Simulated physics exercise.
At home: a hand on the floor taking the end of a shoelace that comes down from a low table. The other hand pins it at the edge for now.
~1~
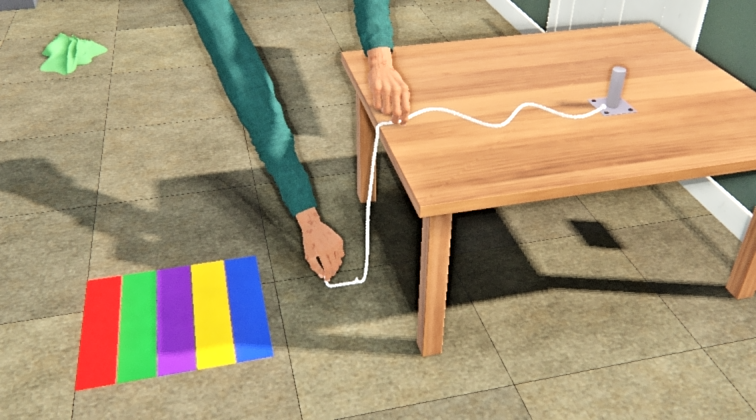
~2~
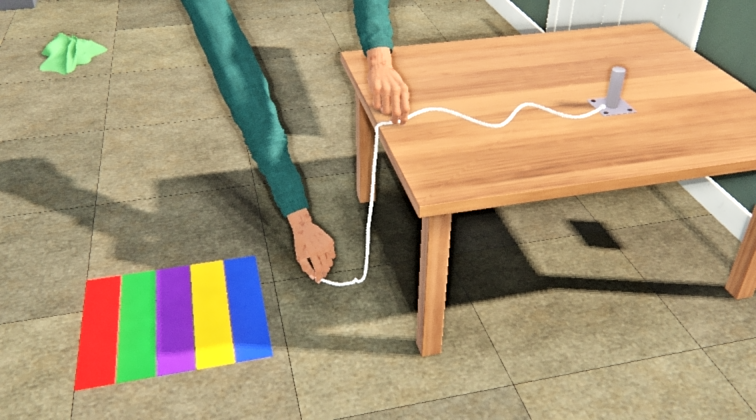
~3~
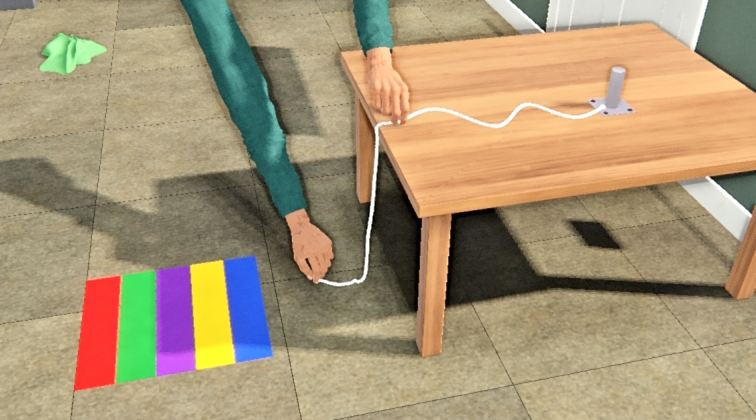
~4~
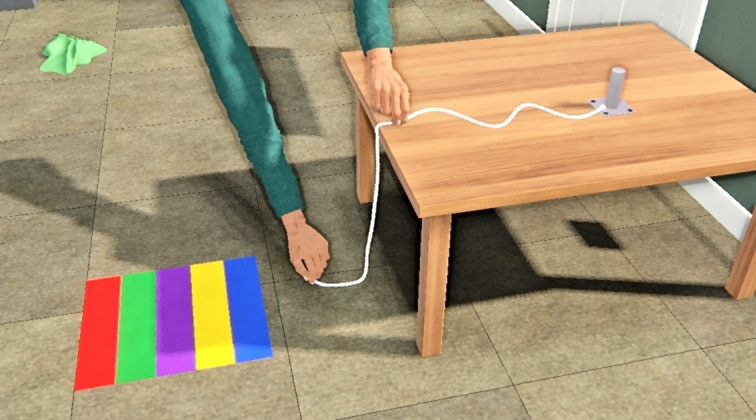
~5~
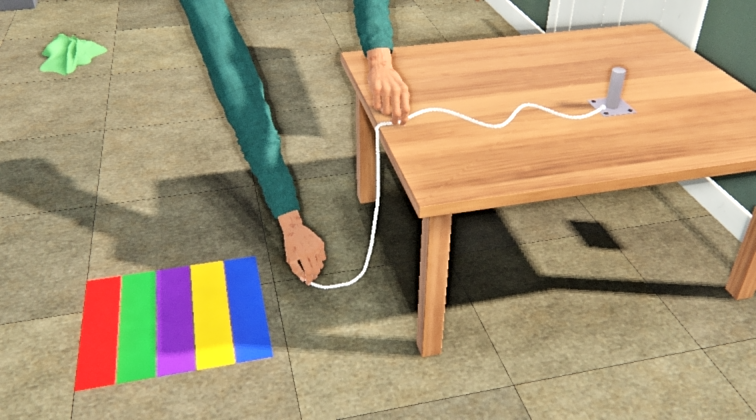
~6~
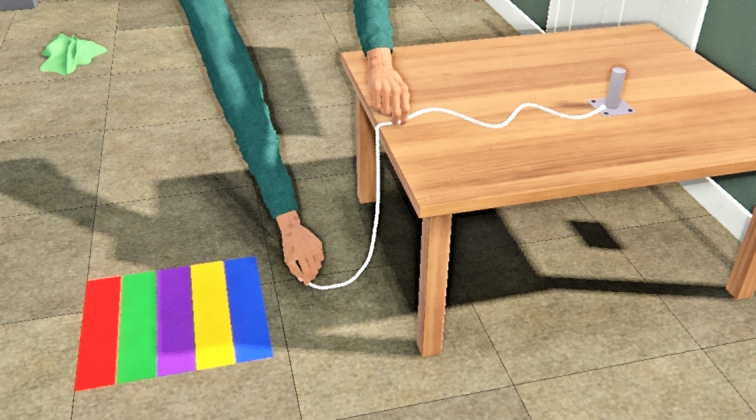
A hand near the floor drawing the end of a white cord slightly left, while another hand pins it at the table edge.
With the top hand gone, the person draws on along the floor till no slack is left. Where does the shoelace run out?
The end stops over the green strip.
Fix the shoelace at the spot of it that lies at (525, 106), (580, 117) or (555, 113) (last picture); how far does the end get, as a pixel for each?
The places are (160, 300), (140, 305) and (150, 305).
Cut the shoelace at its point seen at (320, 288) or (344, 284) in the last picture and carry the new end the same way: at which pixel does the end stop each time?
Try by try, around (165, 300) and (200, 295).
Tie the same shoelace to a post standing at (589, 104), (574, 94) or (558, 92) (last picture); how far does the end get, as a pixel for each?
Near (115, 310), (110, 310) and (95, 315).
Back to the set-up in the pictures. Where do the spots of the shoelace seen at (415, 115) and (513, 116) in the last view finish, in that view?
Near (367, 139) and (484, 117).
Soon after, end near (196, 297); over yellow.
Then, end near (157, 303); over purple.
At full stretch, end near (135, 306); over green. It gets as far as the green strip.
